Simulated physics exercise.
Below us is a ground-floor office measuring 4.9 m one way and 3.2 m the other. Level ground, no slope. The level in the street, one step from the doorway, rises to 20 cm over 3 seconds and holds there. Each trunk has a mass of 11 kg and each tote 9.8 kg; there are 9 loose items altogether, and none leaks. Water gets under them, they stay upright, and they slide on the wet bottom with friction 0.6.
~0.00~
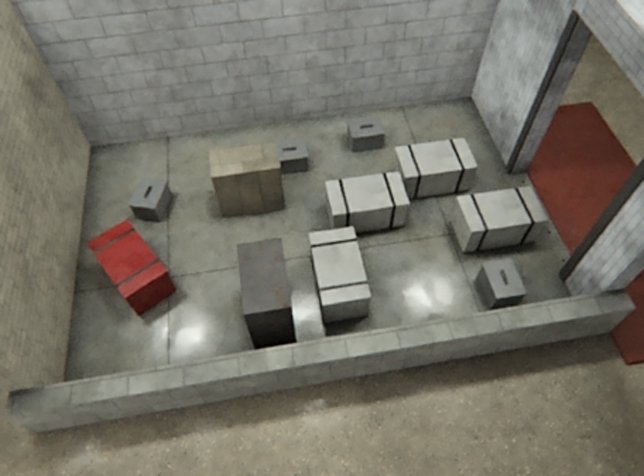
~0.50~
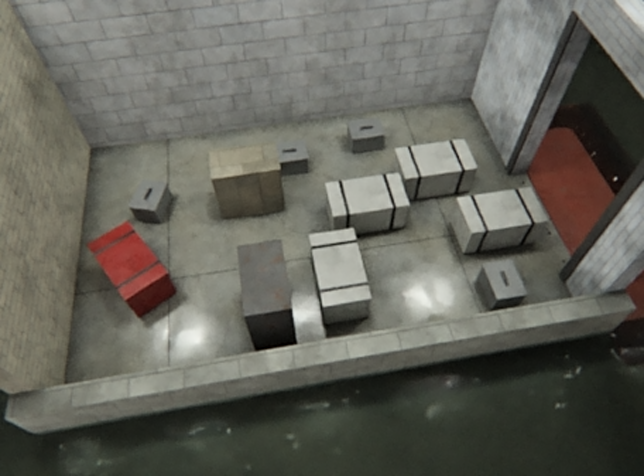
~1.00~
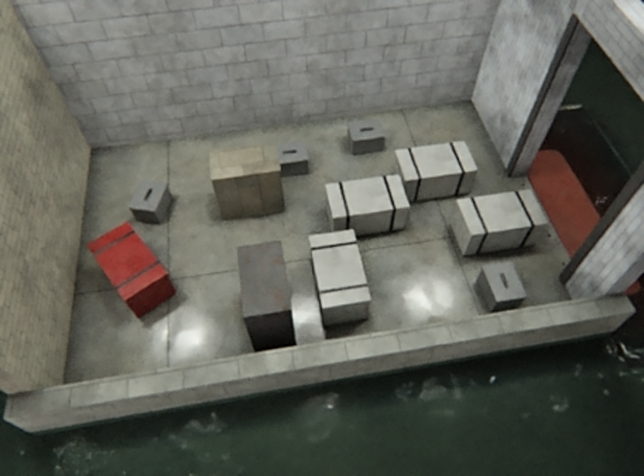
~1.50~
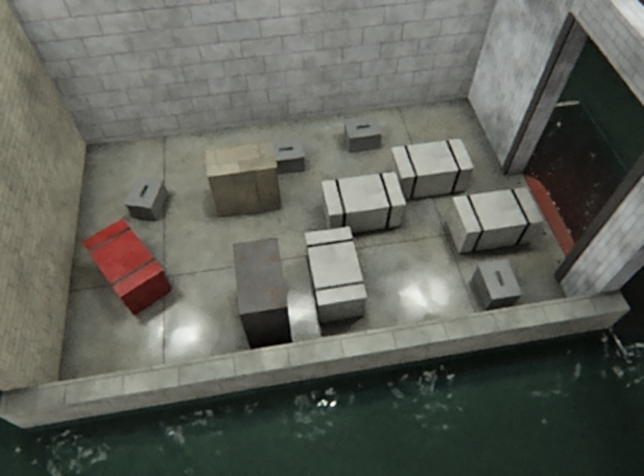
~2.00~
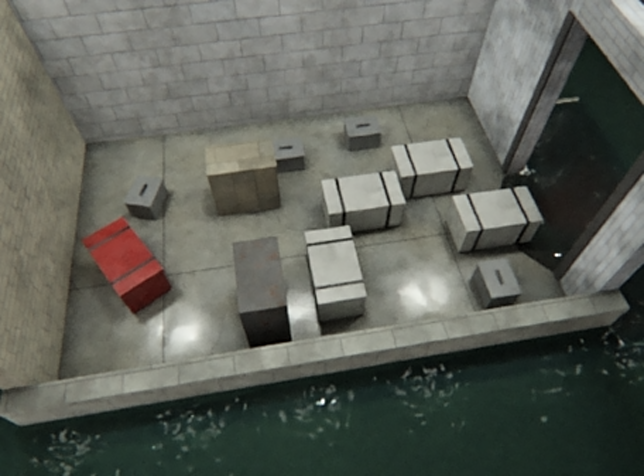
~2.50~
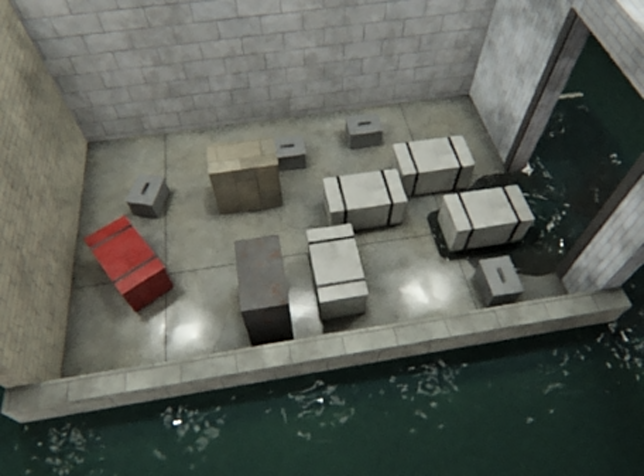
Dark green water spreads over the ground outside a roofless, block-walled room seen from high above, covering the red strip beyond the doorway at right. Inside are a red trunk at left, a tan crate, a dark cabinet, pale strapped crates and small grey boxes. Water then enters the doorway and nudges the nearest pale crate slightly left, while the view shifts barely and the rest stay put.
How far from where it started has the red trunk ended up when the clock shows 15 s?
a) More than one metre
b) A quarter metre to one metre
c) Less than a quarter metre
A quarter metre to one metre.
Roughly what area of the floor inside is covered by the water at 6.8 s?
My estimate is roughly 14 m2.
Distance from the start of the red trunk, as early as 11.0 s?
I'd put it at around 80 cm.
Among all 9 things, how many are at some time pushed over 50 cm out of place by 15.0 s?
My count gives 9.
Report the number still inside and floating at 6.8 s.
Of them, 4.
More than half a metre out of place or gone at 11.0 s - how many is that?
Result: 7.
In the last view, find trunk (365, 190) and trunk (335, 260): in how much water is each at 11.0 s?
Roughly 10 and 10 cm.
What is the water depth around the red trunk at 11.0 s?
Depth approx. 12 cm.
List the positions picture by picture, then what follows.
In the first frame, the red trunk at (126, 256), on the bottom; 0.0 m2 under water; 0 of 9 have shifted.
In the second frame, the red trunk at (126, 258) rests on the ground; water covers 0.0 m2; 0 of 9 have shifted.
In the third frame, the red trunk at (126, 259), on the bottom; 0.0 m2 under water; 0 of 9 have shifted.
In the fourth frame, the red trunk at (121, 256), on the bottom; water covers 0.0 m2; 0 of 9 have shifted.
In the fifth frame, the red trunk at (121, 254), on the bottom; 0.2 m2 under water; 0 of 9 have shifted.
In the sixth frame, the red trunk at (123, 253), on the bottom; water covers 0.8 m2; 1 of 9 have shifted.
After 3.5 s the red trunk is near (123, 253), 0.0 m from its start, aground; 1 afloat.
After 6.8 s the red trunk is near (103, 264), 0.2 m from its start, aground; 4 afloat.
After 11.0 s the red trunk is near (91, 321), 0.8 m from its start, afloat; 8 afloat.
After 15.0 s the red trunk is near (187, 255), 0.7 m from its start, afloat; 9 afloat.
